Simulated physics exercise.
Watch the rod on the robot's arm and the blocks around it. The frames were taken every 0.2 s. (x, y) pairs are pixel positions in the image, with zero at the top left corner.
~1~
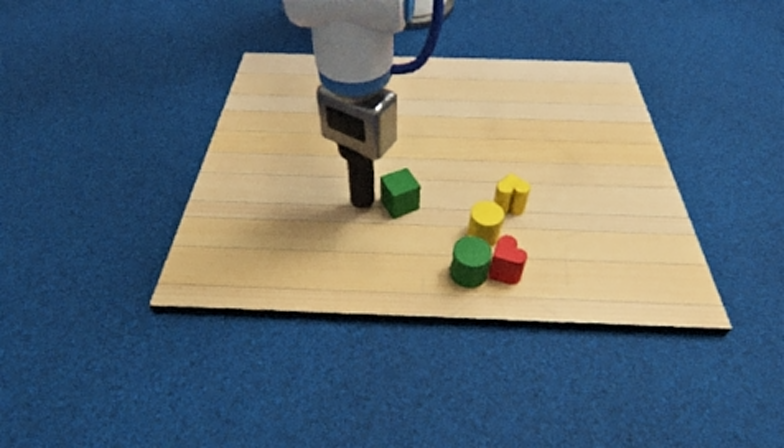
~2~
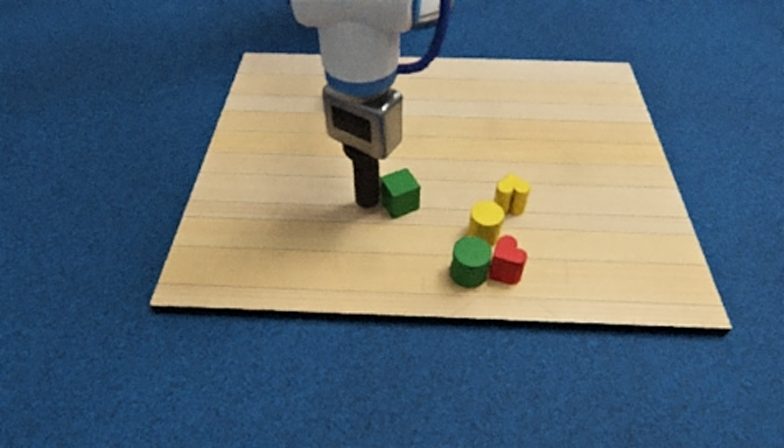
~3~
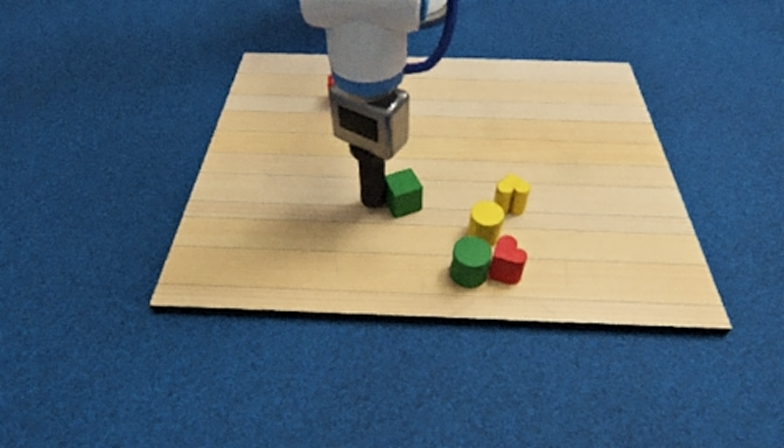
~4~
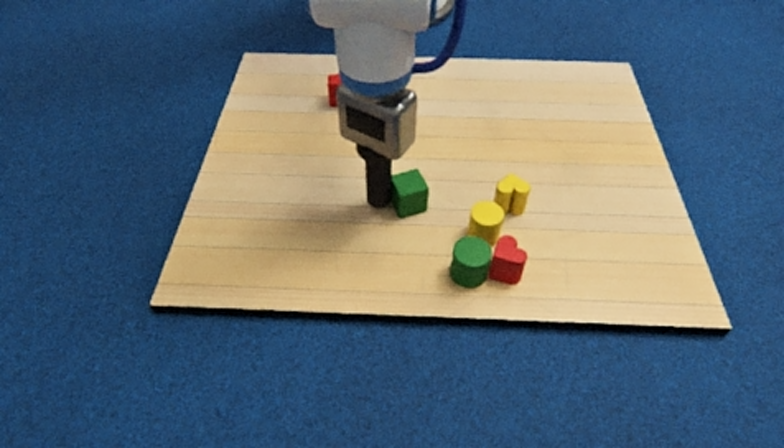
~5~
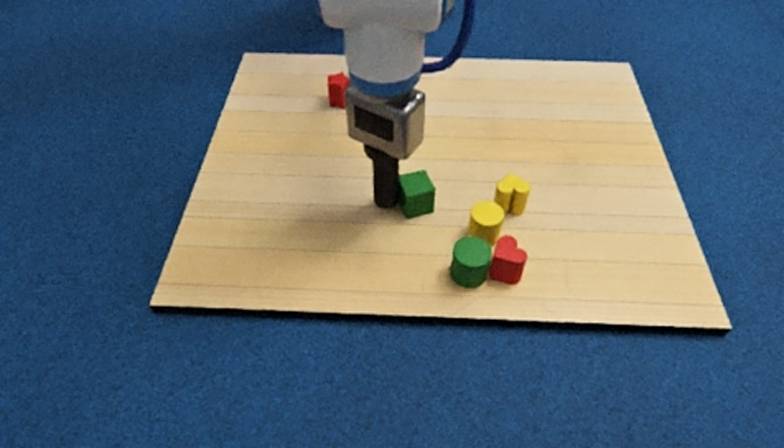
At the start, a robot arm holds its dark rod just left of a green cube on a wooden board, near yellow, green and red blocks. The rod moves slightly right and nudges the cube a short way right, while a red block behind the arm comes into view.
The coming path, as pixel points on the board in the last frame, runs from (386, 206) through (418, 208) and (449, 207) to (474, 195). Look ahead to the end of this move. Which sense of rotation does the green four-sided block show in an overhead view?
It twists with the clock when seen from above.
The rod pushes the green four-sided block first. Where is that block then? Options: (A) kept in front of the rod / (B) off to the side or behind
The correct letter is B.
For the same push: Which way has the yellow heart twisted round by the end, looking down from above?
Counterclockwise from above.
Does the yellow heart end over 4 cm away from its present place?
No, that is not what happens.
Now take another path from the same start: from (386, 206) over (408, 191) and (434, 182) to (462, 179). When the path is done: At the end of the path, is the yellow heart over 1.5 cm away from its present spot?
It seems not.
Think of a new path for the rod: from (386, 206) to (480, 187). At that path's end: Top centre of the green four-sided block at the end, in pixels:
At roughly (478, 187).
On the path given first. One third of the way, rod at (418, 203); green four-sided block at (449, 186).
Two thirds of the way, rod at (450, 202); green four-sided block at (481, 188), turned 25° clockwise.
At the end, rod at (474, 189); green four-sided block at (499, 187), turned 60° clockwise; yellow round block in place; yellow heart at (534, 187), turned 25° anticlockwise.
